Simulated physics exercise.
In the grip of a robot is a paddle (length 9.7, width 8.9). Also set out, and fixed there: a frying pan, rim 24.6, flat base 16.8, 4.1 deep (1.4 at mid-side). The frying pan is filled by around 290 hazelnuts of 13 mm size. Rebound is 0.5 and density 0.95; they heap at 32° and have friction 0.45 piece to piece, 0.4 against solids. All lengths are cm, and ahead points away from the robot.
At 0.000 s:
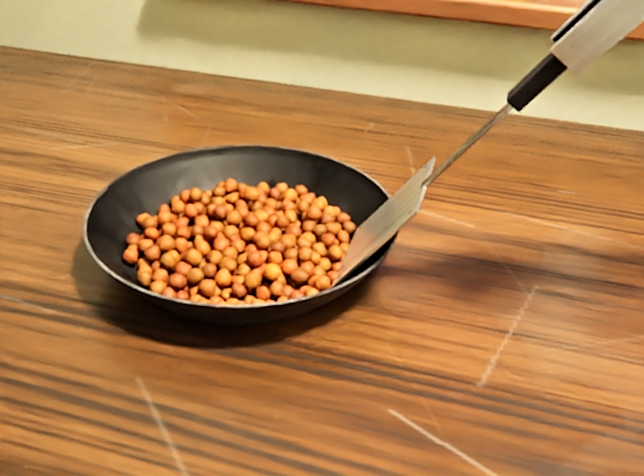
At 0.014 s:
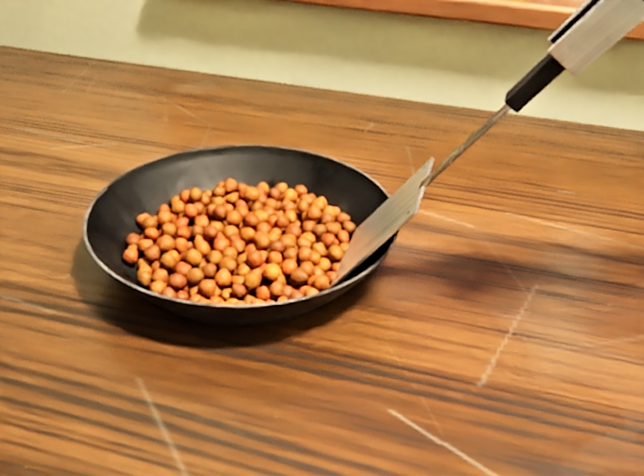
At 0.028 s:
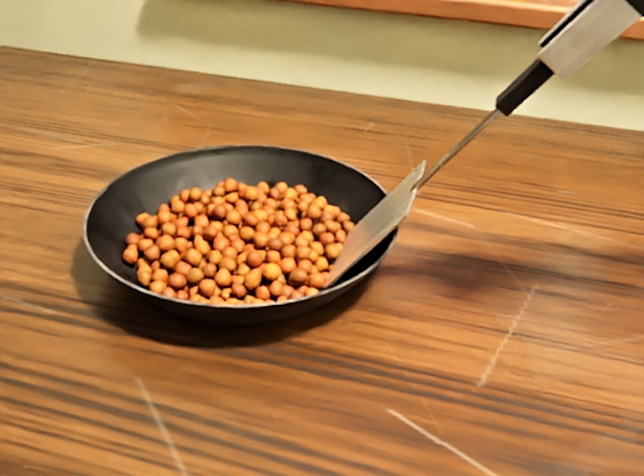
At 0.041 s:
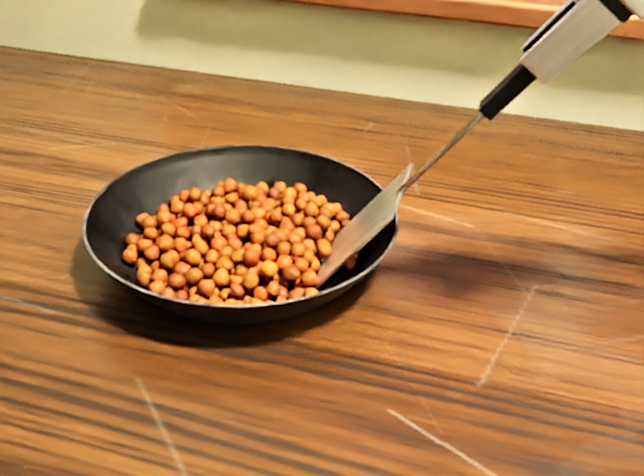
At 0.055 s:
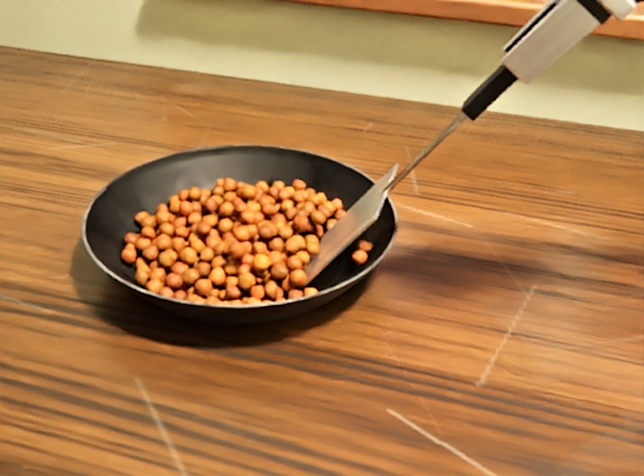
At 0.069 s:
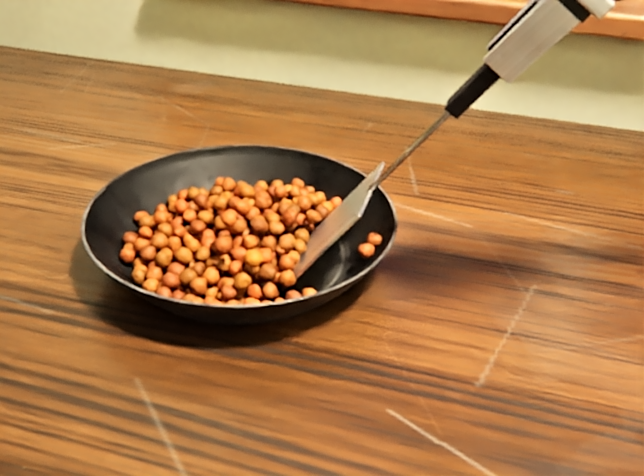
A robotic arm holding a flat metal spatula dipped into the right side of a black pan full of round brown nuts, then pushed them slowly leftward, leaving a couple behind the blade.
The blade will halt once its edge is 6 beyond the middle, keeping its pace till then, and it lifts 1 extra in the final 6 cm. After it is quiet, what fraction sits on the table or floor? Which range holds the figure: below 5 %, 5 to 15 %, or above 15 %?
The figure lies within 5 to 15 %.
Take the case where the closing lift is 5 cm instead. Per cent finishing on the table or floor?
It comes to near 15 percent.
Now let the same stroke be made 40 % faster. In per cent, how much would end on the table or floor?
The share on the table or floor would be about 25 percent.
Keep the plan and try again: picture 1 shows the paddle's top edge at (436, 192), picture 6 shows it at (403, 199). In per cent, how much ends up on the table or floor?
It works out to about 0 %, more or less.
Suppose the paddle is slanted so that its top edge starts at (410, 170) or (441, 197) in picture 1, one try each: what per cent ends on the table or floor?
Close to 15 and 10 percent respectively.
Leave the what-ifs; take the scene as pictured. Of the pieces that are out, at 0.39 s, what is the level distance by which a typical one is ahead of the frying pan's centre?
Roughly 14 centimetres ahead.
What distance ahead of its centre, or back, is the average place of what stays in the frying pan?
The balance point lies close to 4.5 cm ahead.
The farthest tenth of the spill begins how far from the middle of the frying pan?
Roughly 30 cm.
After 0.12 s, sloping 54°, highest piece 10 above the table; 289 in the frying pan, 1 on the blade or in flight.
After 0.16 s, sloping 54°, highest piece 12 above the table; 288 in the frying pan, 2 on the blade or in flight.
After 0.39 s, sloping 54°, highest piece 6 above the table; 267 in the frying pan, 22 on the table or floor, 1 on the blade or in flight.
After 1.44 s, sloping 54°, highest piece 5 above the table; 267 in the frying pan, 23 on the table or floor.
In the end, 267 in the frying pan, 23 on the table or floor. That is 8 % on the table or floor.
